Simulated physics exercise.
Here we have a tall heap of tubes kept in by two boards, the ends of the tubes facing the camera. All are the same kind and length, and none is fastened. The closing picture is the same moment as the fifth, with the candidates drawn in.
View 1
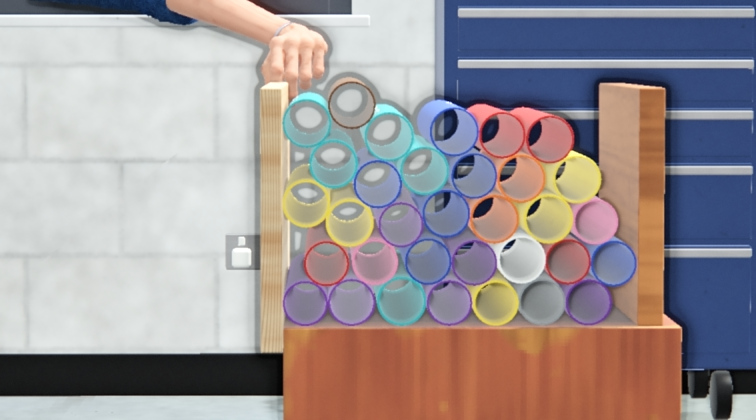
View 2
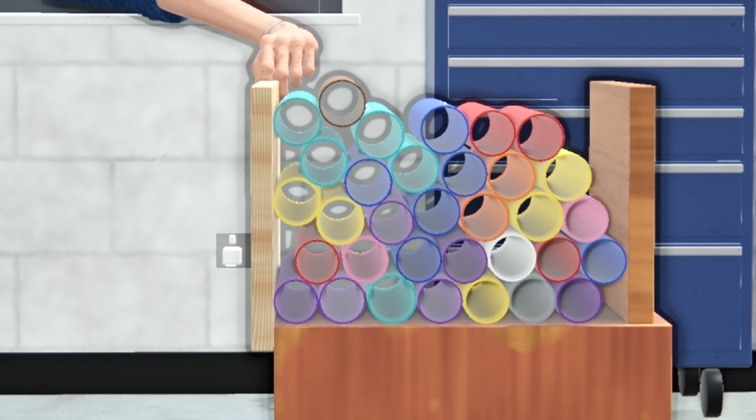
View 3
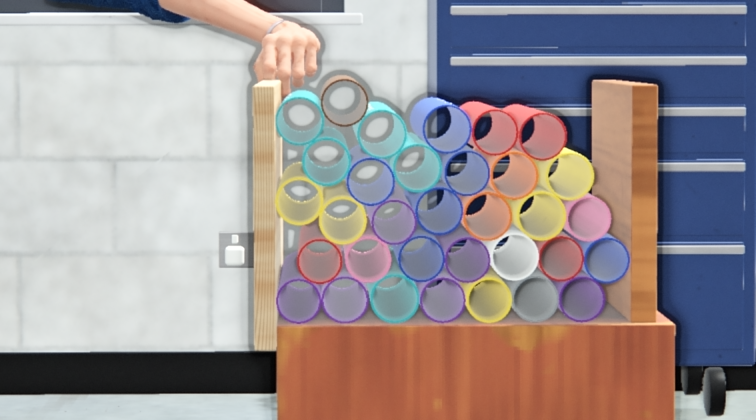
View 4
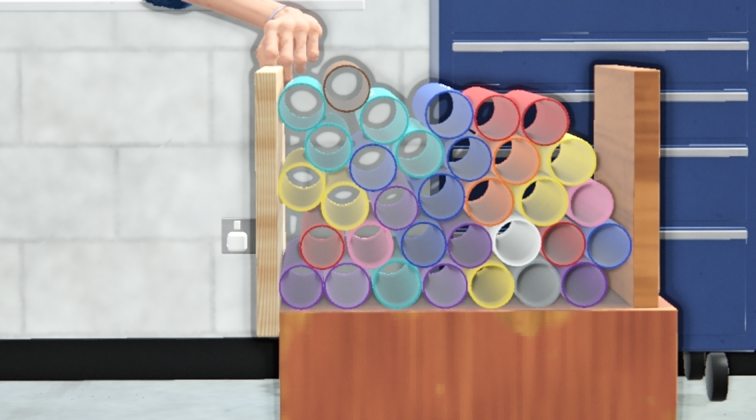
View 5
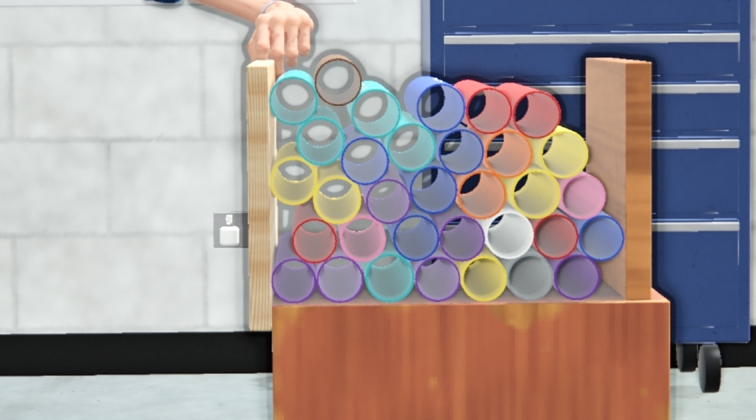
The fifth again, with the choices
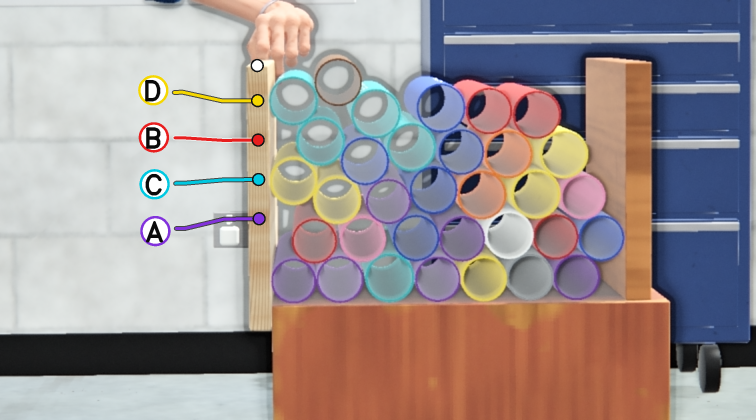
Colourful tubes sitting stacked between two wooden boards, a hand staying at the top of the left board as the view shifts slightly.
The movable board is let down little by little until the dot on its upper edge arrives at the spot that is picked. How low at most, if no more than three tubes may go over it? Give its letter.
Down to A.
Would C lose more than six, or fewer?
It loses fewer than six.
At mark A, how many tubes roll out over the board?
With A, one.
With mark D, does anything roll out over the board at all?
At D: No.
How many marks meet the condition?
Four of them.
On the marked copy, A at (259, 218); B at (258, 140); C at (259, 179); D at (258, 101); the white dot at (257, 66).
Following A. Soon after the start, top of the board (269, 136).
Later, top of the board (270, 215).
In the end, top of the board (270, 218), one out over the board.
As for the rest, B none out over the board; C none out over the board; D none out over the board.
